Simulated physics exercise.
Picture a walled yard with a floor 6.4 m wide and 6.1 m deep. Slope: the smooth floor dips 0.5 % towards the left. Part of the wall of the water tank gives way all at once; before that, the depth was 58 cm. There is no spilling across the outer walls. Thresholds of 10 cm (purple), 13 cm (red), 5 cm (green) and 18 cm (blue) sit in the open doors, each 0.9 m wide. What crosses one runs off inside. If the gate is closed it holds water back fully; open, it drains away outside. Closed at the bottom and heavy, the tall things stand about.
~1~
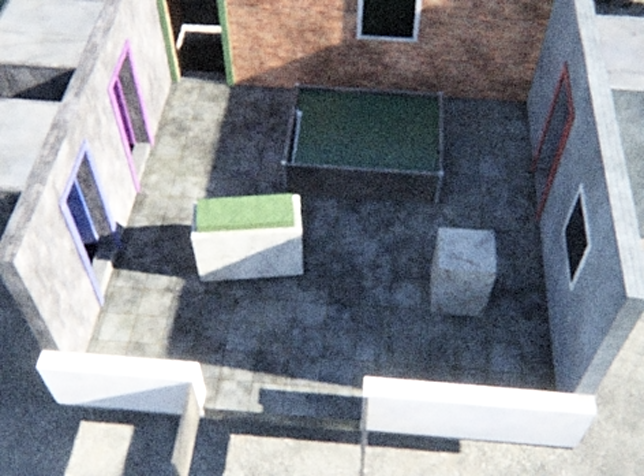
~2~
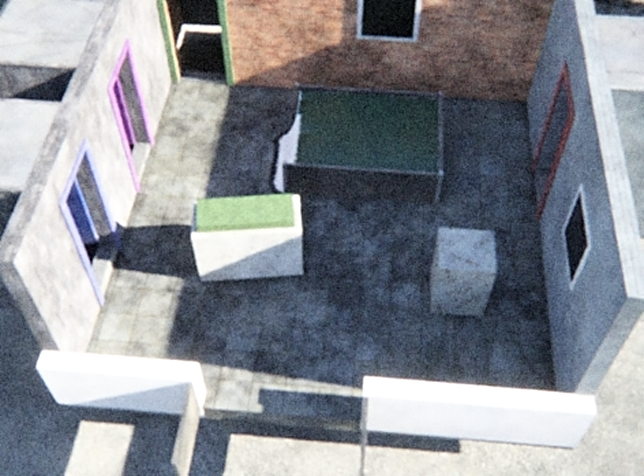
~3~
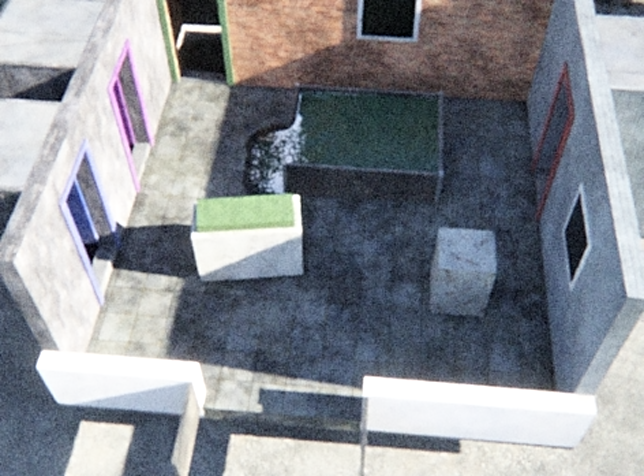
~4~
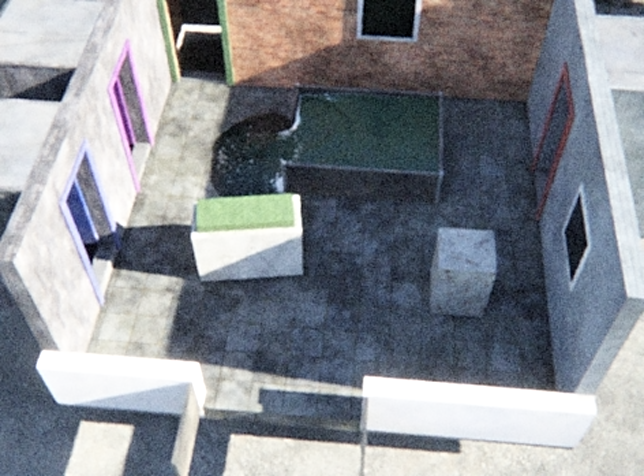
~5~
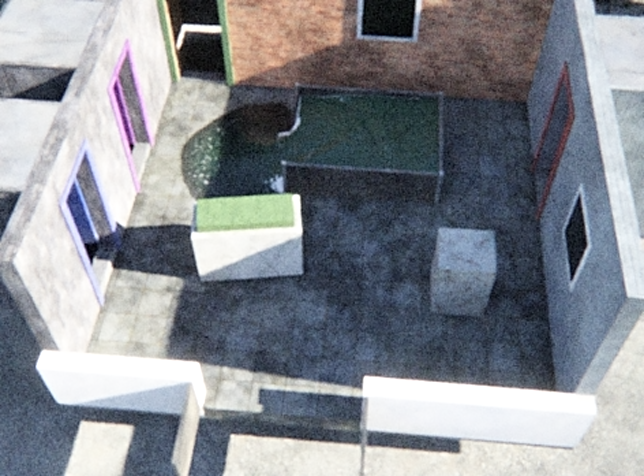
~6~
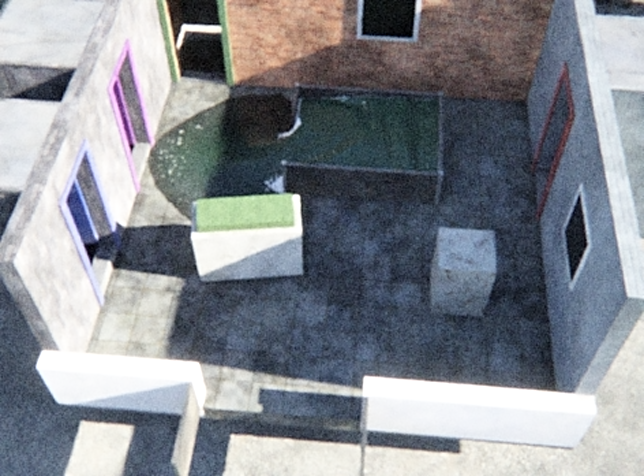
The video shows a walled yard with pale blocks and a rectangular tank of dark green water, whose left side gives way; water pours out, foaming at first, and spreads leftward across the floor in a widening dark pool.
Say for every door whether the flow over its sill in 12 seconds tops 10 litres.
Result: Purple door - tops it; red door - falls short; green door - tops it; blue door - falls short.
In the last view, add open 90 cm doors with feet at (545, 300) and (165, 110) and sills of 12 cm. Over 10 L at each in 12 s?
Order as listed: Respected and surpassed.
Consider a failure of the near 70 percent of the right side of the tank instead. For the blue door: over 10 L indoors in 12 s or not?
In that case, blue door: Less than that.
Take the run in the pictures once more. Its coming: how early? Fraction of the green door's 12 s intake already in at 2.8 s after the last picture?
About 35%.
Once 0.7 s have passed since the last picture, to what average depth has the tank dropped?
40 cm.
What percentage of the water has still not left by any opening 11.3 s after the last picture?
68 %.
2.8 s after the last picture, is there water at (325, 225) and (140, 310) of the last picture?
I'd say spared, then drenched.
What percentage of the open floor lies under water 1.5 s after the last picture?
Close to 25 in a hundred parts are wet.
Then, 0.7 s after the last picture water covers 25 % of the floor and is deepest (30 cm) near (275, 174); purple door 21 cm at the sill, 52 L in, red door not reached, green door 5 cm at the sill, 0 L in, blue door not reached.
Then, 1.5 s after the last picture water covers 25 % of the floor and is deepest (31 cm) near (171, 86); purple door 29 cm at the sill, 152 L in, red door not reached, green door 16 cm at the sill, 14 L in, blue door 16 cm at the sill, 0 L in.
Then, 2.8 s after the last picture water covers 40 % of the floor and is deepest (24 cm) near (82, 368); purple door 21 cm at the sill, 269 L in, red door not reached, green door 16 cm at the sill, 98 L in, blue door 13 cm at the sill, 0 L in.
Then, 6.3 s after the last picture water covers 75 % of the floor and is deepest (14 cm) near (78, 380); purple door 12 cm at the sill, 331 L in, red door not reached, green door 11 cm at the sill, 220 L in, blue door 7 cm at the sill, 0 L in.
Then, 11.3 s after the last picture water covers 95 % of the floor and is deepest (8 cm) near (78, 380); purple door 7 cm at the sill, 334 L in, red door 2 cm at the sill, 0 L in, green door 6 cm at the sill, 265 L in, blue door 7 cm at the sill, 0 L in.
